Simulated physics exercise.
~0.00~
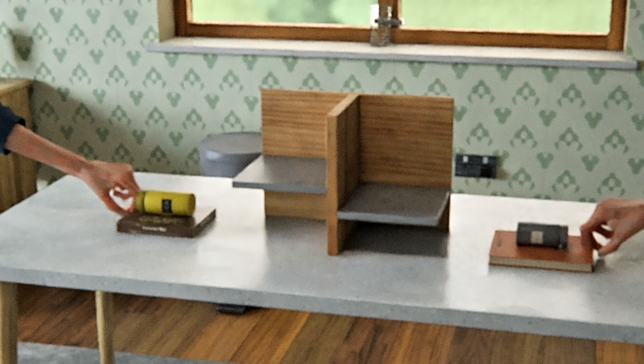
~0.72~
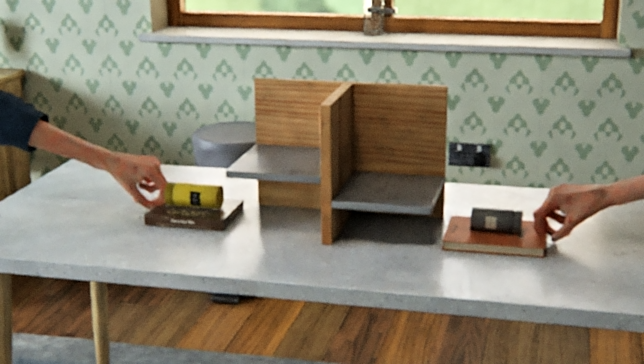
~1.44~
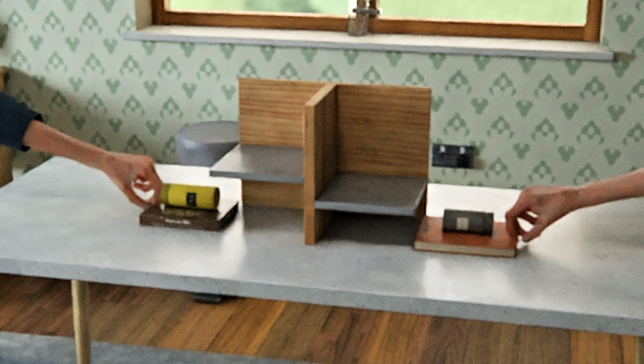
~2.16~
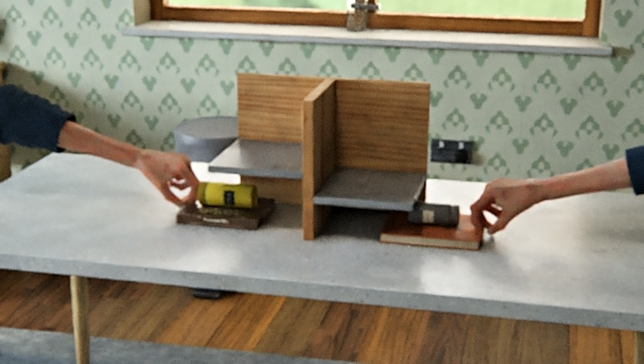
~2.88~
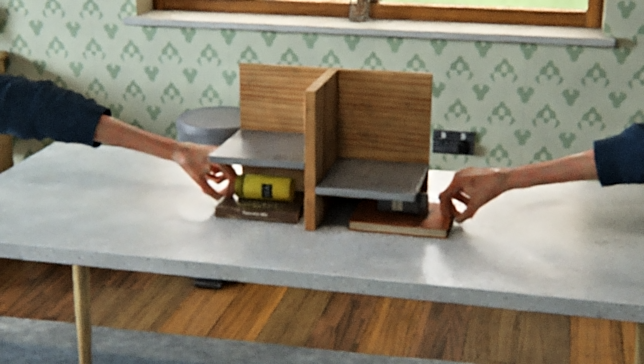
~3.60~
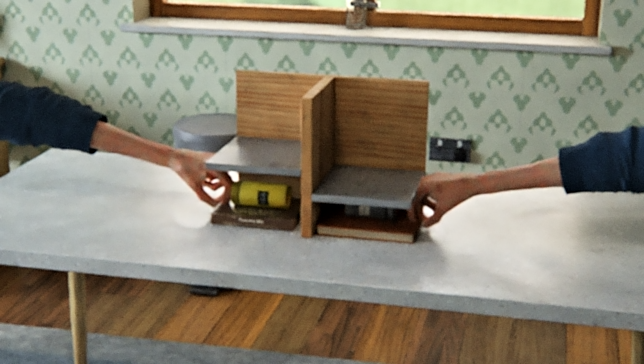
Two hands sliding a brown box and an orange book inward, the yellow and grey shakers on top passing beneath low shelves.
